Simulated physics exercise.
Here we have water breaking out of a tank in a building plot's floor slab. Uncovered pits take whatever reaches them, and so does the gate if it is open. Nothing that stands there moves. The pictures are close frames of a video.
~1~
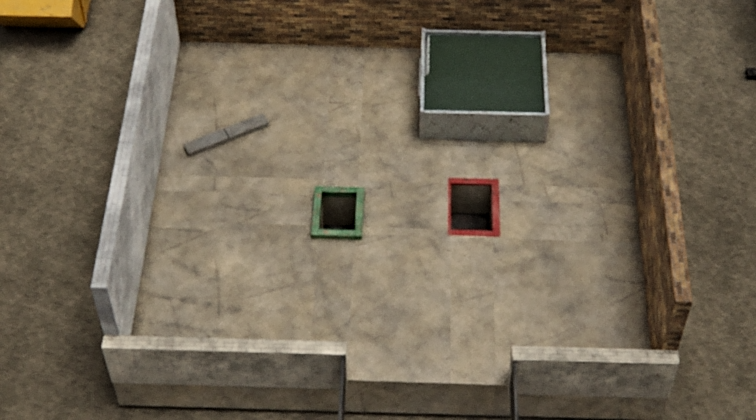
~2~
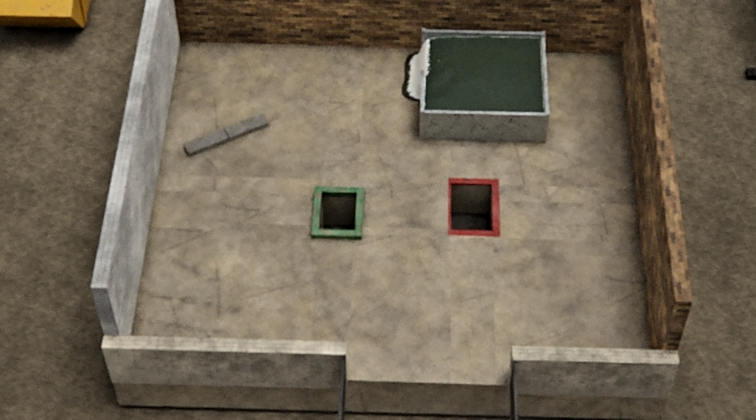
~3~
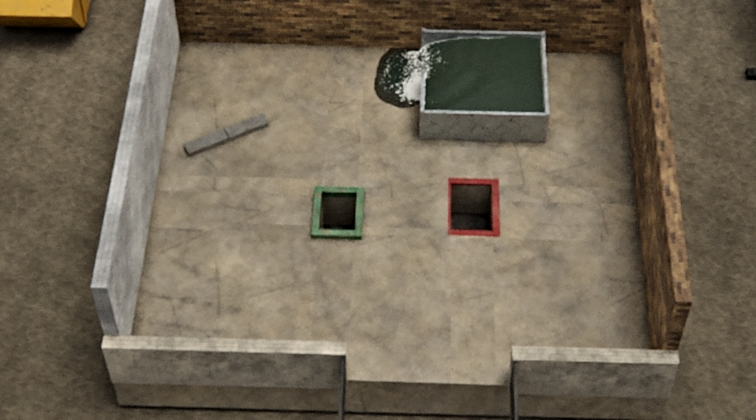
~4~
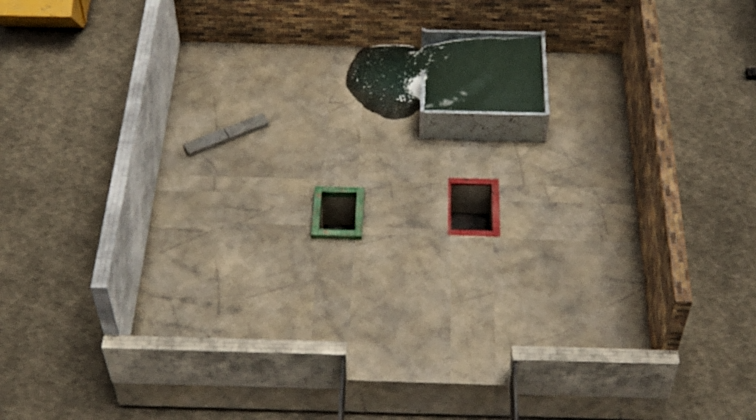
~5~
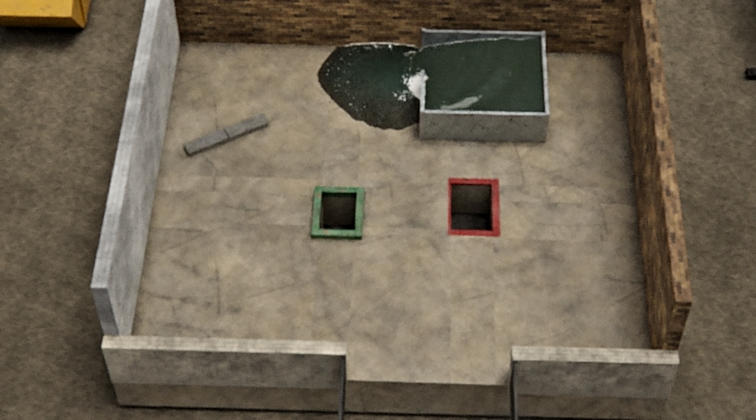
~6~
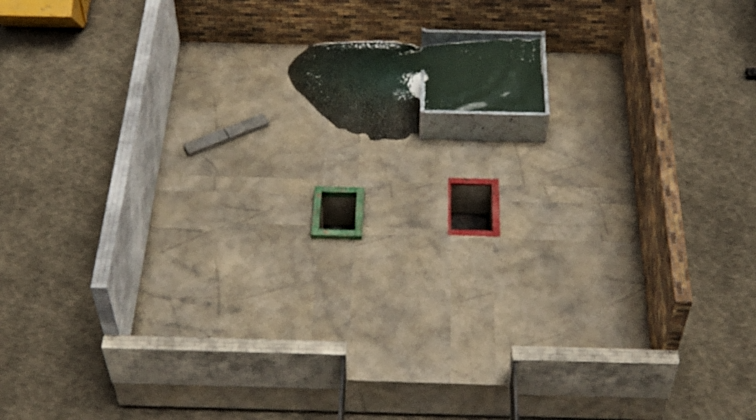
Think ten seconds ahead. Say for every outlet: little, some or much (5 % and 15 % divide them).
One by one: The gate takes less than 5 %; the green pit takes less than 5 %; the red pit takes less than 5 %.
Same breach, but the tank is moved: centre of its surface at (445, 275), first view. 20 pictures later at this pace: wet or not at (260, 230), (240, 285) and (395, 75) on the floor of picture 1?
As listed: Covered, wet, dry.
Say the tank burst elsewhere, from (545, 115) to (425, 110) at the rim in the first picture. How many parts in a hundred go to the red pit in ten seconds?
Per cent: Red 35.
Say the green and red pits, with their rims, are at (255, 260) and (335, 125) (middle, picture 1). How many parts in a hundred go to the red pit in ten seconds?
Roughly, in per cent: Red 20.
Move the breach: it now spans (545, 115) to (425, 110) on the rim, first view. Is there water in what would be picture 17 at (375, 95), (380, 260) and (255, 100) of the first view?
One after the other: Free of water, wet, clear.
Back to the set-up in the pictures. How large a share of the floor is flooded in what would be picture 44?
Close to 50 %.
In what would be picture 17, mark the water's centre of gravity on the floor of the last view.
Near (401, 90).
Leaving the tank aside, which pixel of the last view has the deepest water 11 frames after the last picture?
Close to (187, 67).
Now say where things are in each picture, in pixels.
The tank at (484, 74) is whole and still, in the first frame.
The front is at (412, 97), out from the gap at (424, 68), in the second frame.
Water pours out at (424, 70) and has run to (382, 94), in the third frame.
Water pours out at (424, 71) and has run to (352, 86), in the fourth frame.
Water pours out at (424, 71) and has run to (324, 71), in the fifth frame.
Water pours out at (424, 70) and has run to (295, 67), in the sixth frame.
A moment on, water covers 15 % of the floor; the gate 0 %, the green pit 0 %, the red pit 0 %.
Next, water covers 20 % of the floor; the gate 0 %, the green pit 0 %, the red pit 0 %.
Then, water covers 30 % of the floor; the gate 0 %, the green pit 0 %, the red pit 0 %.
Later, water covers 50 % of the floor; the gate 0 %, the green pit 0 %, the red pit 0 %.
In the end, water covers 75 % of the floor; the gate 2 %, the green pit 0 %, the red pit 1 %.
